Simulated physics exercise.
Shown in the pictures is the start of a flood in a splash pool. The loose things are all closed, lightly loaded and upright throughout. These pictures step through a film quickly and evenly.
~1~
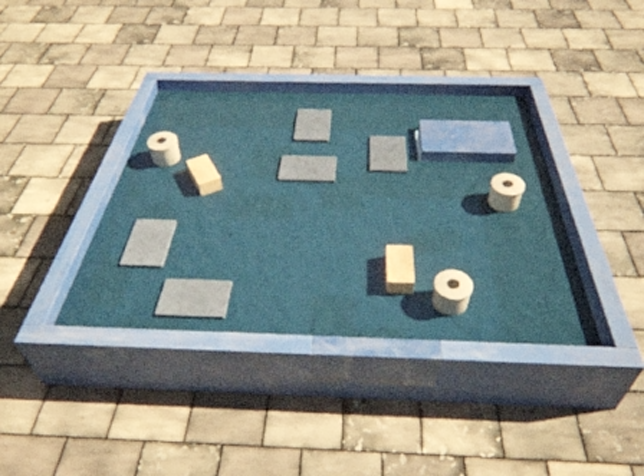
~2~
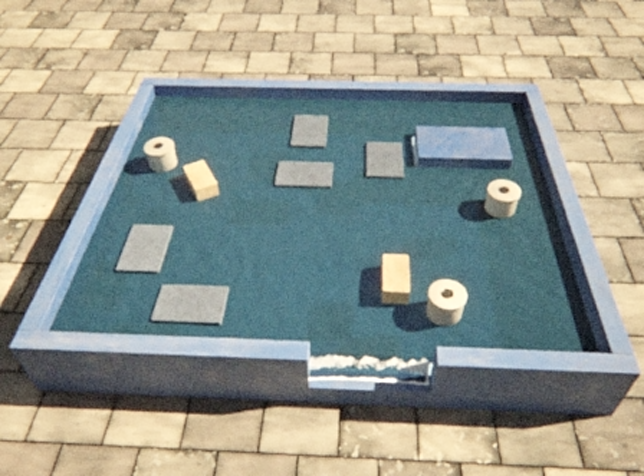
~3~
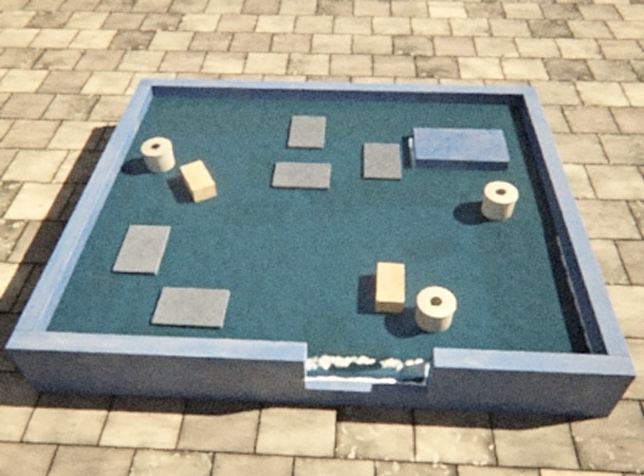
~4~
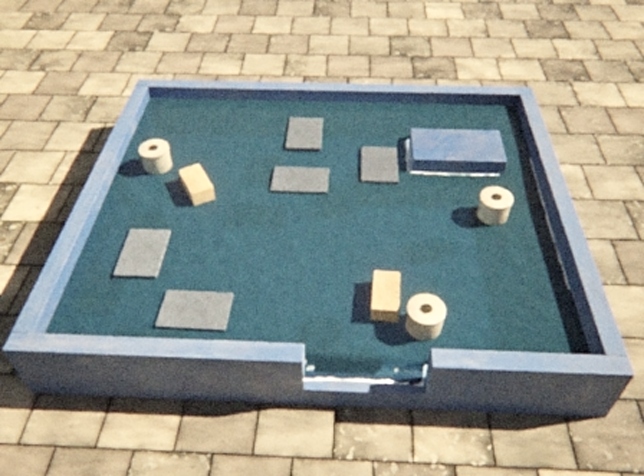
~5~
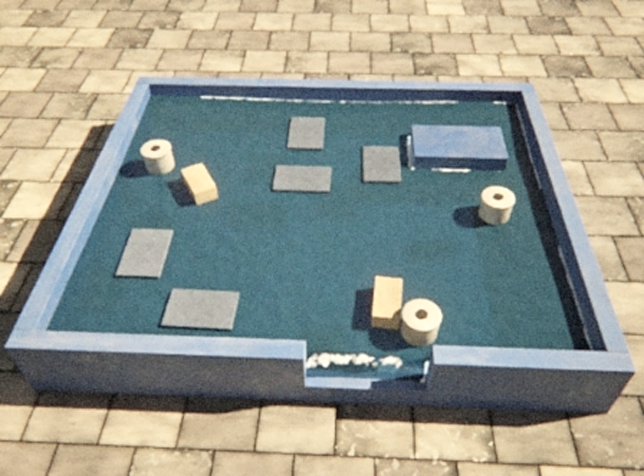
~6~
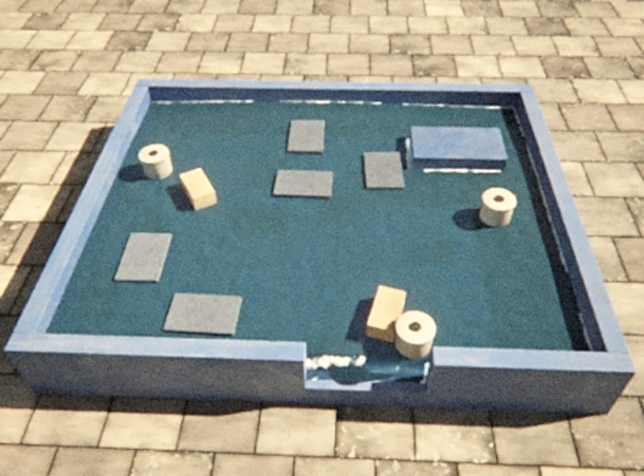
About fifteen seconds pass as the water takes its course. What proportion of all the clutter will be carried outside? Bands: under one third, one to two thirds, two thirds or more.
Under one third.
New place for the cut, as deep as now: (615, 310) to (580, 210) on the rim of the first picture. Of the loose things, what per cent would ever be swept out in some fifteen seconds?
It works out to some 30 in a hundred.
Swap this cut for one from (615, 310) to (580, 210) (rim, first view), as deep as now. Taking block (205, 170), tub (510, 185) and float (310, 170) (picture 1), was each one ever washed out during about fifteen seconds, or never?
In the order given: Retained, flushed out, retained.
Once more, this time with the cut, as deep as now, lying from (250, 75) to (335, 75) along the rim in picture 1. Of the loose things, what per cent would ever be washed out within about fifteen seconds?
Roughly 30 per cent.
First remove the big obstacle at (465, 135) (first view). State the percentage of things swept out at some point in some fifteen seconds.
20 per cent.
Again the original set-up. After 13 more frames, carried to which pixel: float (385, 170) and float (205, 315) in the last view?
Estimated positions: (396, 192); (284, 335).
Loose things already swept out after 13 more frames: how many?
I count 2 altogether.
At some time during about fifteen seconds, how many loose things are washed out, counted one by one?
2.
A moment on, 2 of 10 are out; 8 afloat.
Next, 2 of 10 are out; 8 afloat.
Later, 2 of 10 are out; 8 afloat.
In the end, 2 of 10 are out; 8 afloat.
